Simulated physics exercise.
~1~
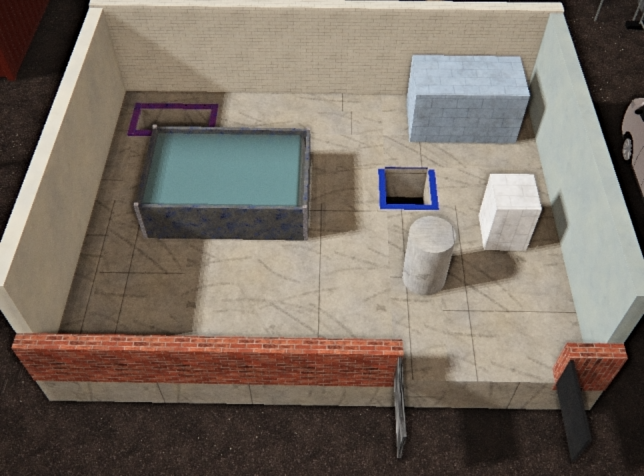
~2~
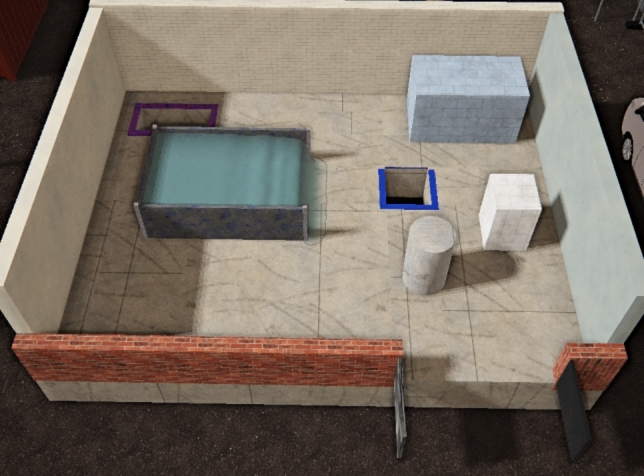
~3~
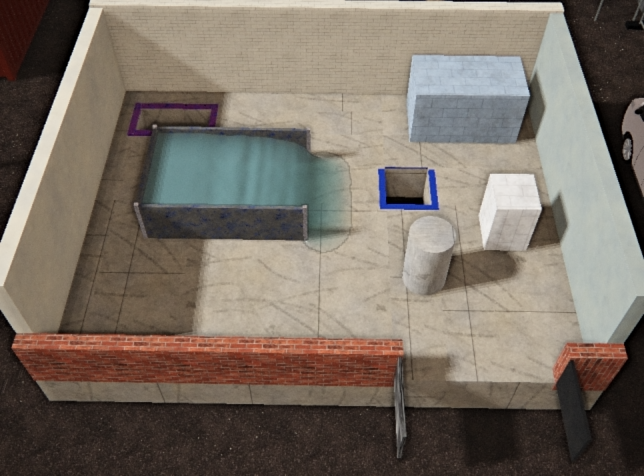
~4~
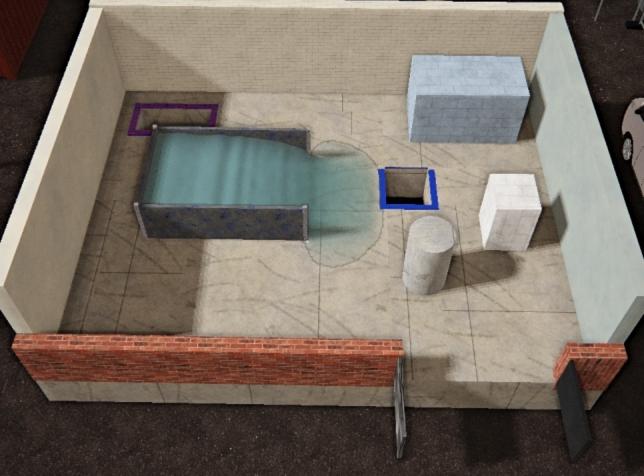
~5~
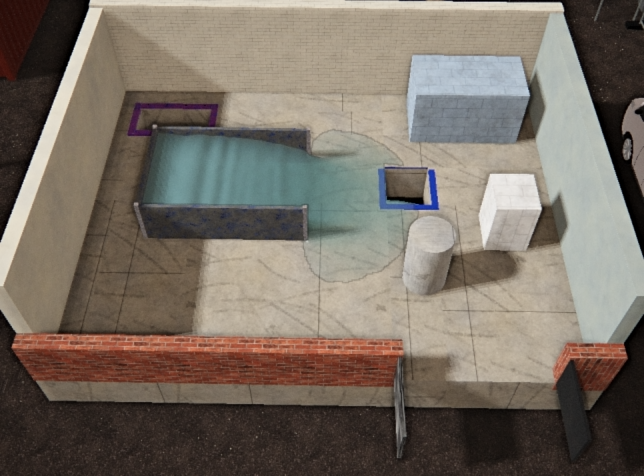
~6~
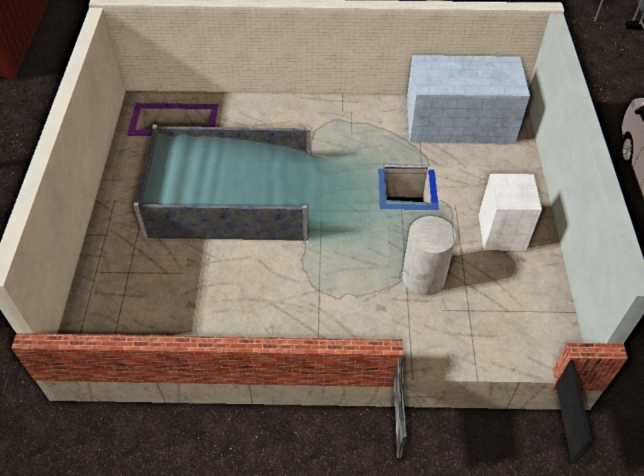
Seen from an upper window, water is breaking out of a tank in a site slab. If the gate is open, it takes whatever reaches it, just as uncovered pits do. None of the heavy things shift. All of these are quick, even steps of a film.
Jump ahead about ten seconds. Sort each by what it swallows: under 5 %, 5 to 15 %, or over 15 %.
Sorted: Gate over 15 %, purple pit under 5 %, blue pit over 15 %.
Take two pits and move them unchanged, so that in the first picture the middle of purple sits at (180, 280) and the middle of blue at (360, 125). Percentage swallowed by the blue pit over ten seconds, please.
Result - blue pit, 14 in a hundred.
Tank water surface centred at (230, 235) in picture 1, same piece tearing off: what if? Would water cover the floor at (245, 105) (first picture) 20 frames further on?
That spot would be not reached.
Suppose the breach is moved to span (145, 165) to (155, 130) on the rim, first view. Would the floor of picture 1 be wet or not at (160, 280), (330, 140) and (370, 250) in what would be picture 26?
Spot by spot: Soaked through, then soaked through, then unaffected.
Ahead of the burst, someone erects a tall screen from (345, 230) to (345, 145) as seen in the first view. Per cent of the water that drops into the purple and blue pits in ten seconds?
The purple pit gets 6 per cent, the blue pit 4 per cent.
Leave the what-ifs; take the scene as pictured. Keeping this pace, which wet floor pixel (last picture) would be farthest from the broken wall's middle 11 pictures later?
Roughly at (582, 368).
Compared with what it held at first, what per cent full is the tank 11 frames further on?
It comes to some 40 percent.
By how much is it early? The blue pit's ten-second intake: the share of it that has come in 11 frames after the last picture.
I make it 45 per cent.
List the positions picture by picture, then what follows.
The first frame shows the open tank at (227, 169) is whole and still.
In the second frame, the front is at (311, 159), out from the gap at (306, 190).
In the third frame, the front is at (334, 157), out from the gap at (306, 191).
In the fourth frame, water pours out at (306, 192) and has run to (360, 153).
In the fifth frame, water pours out at (306, 192) and has run to a hidden place.
In the sixth frame, the front is at a hidden place, out from the gap at (306, 192).
A moment on, water covers 30 % of the floor; the gate 0 %, the purple pit 0 %, the blue pit 9 %.
Next, water covers 40 % of the floor; the gate 1 %, the purple pit 0 %, the blue pit 17 %.
Then, water covers 55 % of the floor; the gate 4 %, the purple pit 0 %, the blue pit 26 %.
Later, water covers 65 % of the floor; the gate 12 %, the purple pit 0 %, the blue pit 33 %.
In the end, water covers 80 % of the floor; the gate 22 %, the purple pit 0 %, the blue pit 40 %.
